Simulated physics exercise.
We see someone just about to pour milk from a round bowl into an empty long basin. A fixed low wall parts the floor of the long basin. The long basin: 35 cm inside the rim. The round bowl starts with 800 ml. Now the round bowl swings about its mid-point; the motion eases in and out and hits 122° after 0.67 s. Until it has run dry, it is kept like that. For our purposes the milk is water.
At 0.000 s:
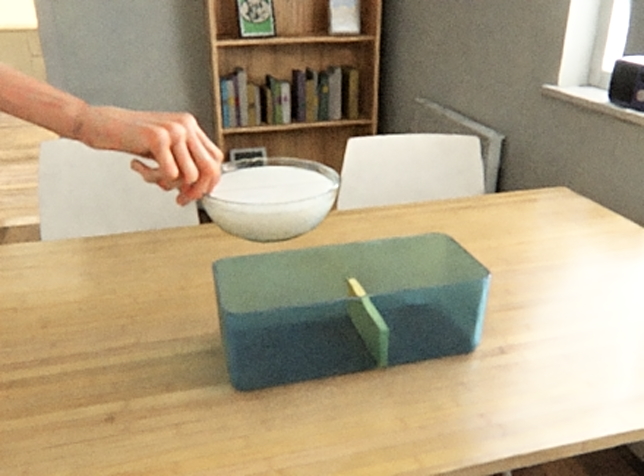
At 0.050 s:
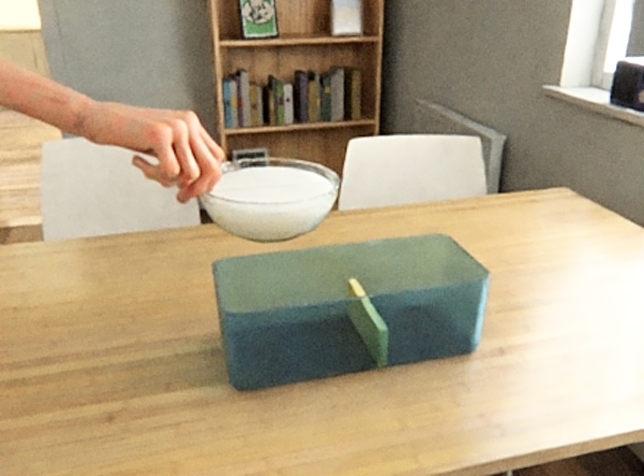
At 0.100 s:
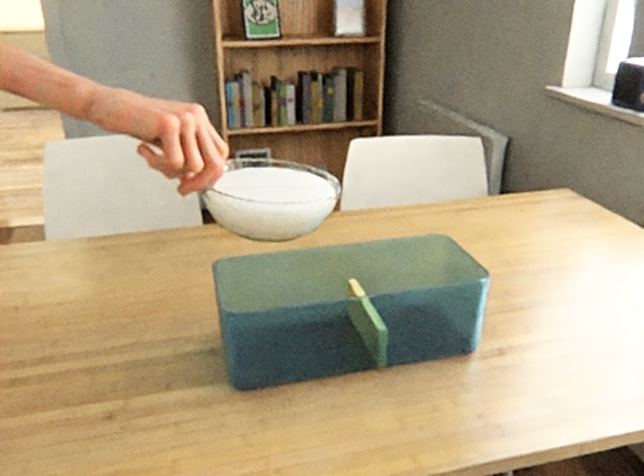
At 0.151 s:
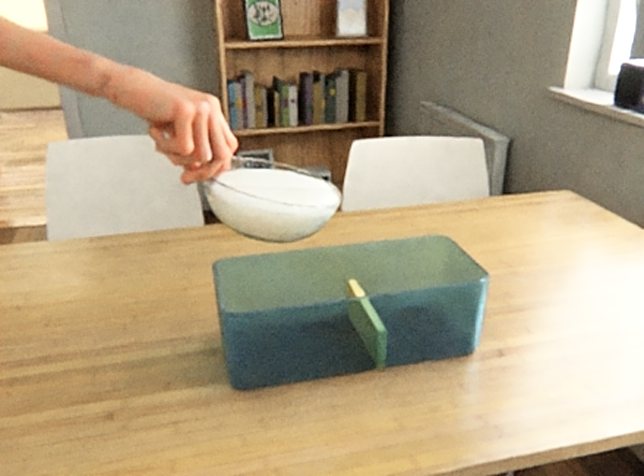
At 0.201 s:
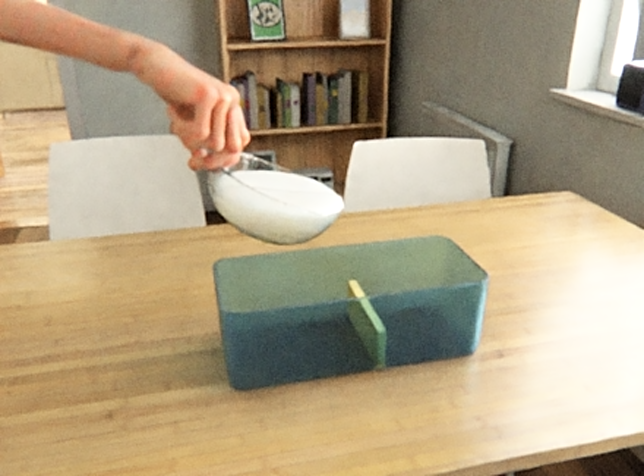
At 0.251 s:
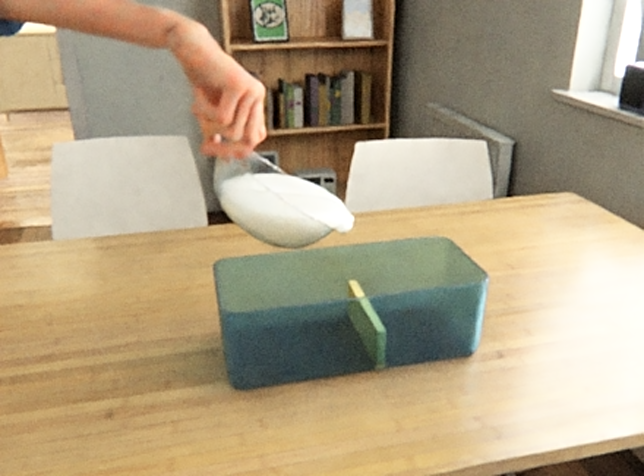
To begin with, a hand from the left holds a clear round bowl of milk almost level above a long blue-green basin with a low divider on a wooden table. The hand then rises and tips the bowl gradually to the right, and the milk gathers at its lowered right rim.
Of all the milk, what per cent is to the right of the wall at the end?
I would say 34 percent.
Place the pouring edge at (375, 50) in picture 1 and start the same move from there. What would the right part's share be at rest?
Result then: Approx. 70 %.
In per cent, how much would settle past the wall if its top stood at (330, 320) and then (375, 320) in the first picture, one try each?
I'd put it at about 75 per cent for the first and about 40 per cent for the second.
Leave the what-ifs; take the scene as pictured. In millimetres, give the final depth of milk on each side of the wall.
Left part about 18 mm deep, right part about 14 mm deep.
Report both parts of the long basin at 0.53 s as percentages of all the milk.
Lab note: Left near 56 %, right near 38.
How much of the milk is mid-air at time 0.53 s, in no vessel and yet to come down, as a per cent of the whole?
5 %.
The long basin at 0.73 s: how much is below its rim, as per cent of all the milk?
Roughly 88 %.
After 0.53 s the tilt is 109° and 1 per cent is still to pour, 57 is left of the wall and 37 right of it.
After 0.73 s the tilt is 122° and 0 per cent is still to pour, 55 is left of the wall and 32 right of it.
After 0.94 s the tilt is 122° and 0 per cent is still to pour, 59 is left of the wall and 34 right of it.
After 1.17 s the tilt is 122° and 0 per cent is still to pour, 59 is left of the wall and 34 right of it.
In the end 59 per cent lies left of the wall, 34 right of it and 7 outside.
